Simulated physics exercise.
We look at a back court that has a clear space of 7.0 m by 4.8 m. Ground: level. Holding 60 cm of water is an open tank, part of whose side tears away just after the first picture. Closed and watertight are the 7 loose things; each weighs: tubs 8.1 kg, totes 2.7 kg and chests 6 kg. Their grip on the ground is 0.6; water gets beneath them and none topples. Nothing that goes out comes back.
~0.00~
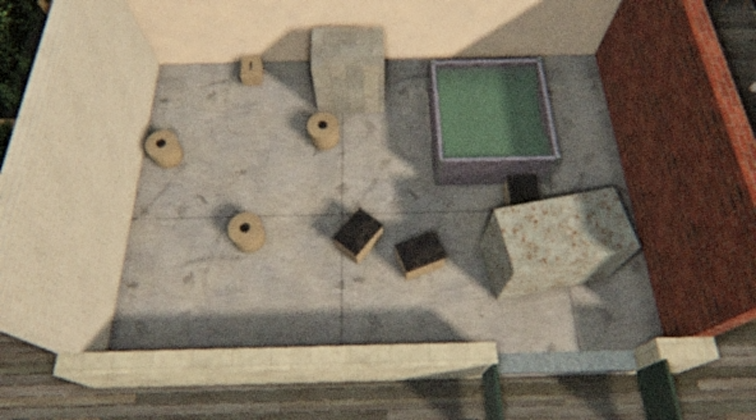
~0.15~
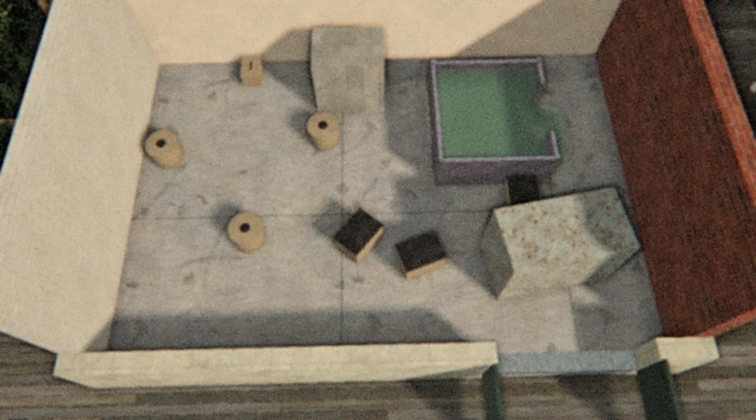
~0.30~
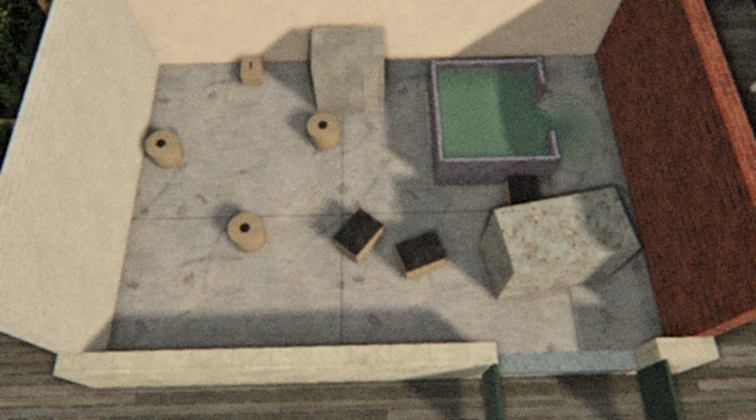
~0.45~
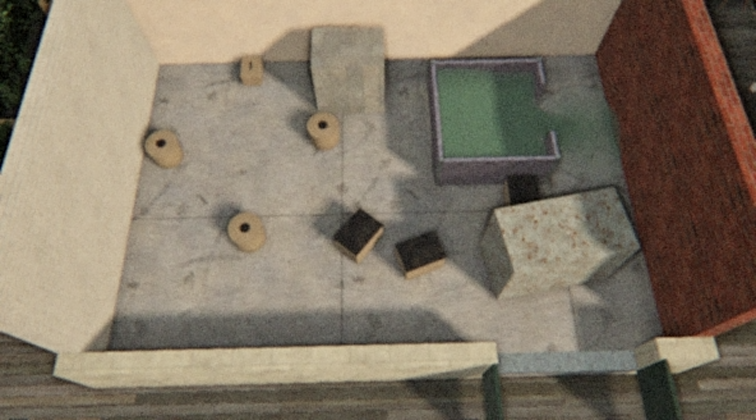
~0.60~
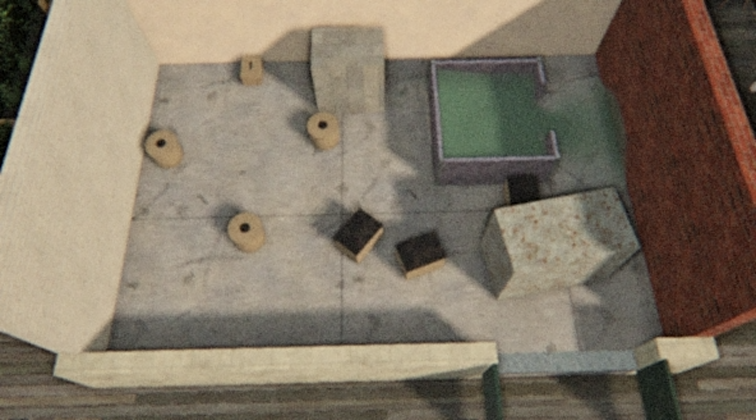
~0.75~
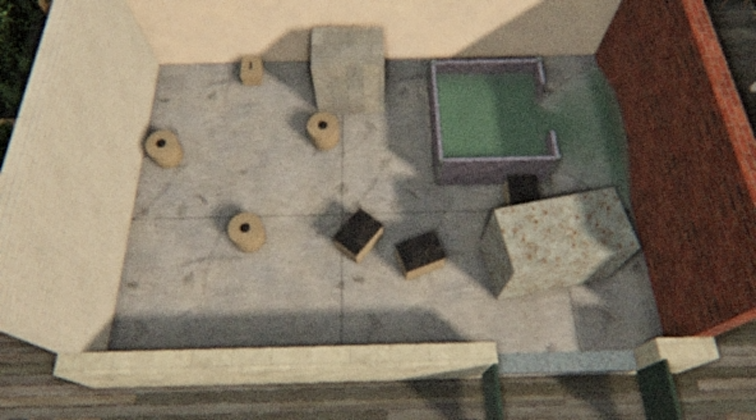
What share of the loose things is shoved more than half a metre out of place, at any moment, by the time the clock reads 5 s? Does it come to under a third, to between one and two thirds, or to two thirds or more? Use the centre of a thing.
Bottom band.
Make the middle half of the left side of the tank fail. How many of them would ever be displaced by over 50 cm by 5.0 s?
Count: 4.
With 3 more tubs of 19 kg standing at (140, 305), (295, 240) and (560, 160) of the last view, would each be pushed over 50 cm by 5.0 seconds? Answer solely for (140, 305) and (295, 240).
In order: Within it, within it.
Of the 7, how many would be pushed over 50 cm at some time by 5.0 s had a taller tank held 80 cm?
The count would be 2.
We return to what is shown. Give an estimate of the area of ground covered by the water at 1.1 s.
About 5.5 m2.
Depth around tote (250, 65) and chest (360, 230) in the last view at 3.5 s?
First about 3 cm, second about 0 cm.
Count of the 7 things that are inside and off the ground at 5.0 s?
Then: 1.
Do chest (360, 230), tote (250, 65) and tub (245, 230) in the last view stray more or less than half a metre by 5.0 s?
Taking them in turn, the answers are smaller, greater and smaller.
After 1.1 s 0 of 7 are over 50 cm from their spots; 0 afloat.
After 2.2 s 0 of 7 are over 50 cm from their spots; 0 afloat.
After 3.5 s 1 of 7 are over 50 cm from their spots; 0 afloat.
After 5.0 s 2 of 7 are over 50 cm from their spots, and 2 have been at some point; 1 afloat.
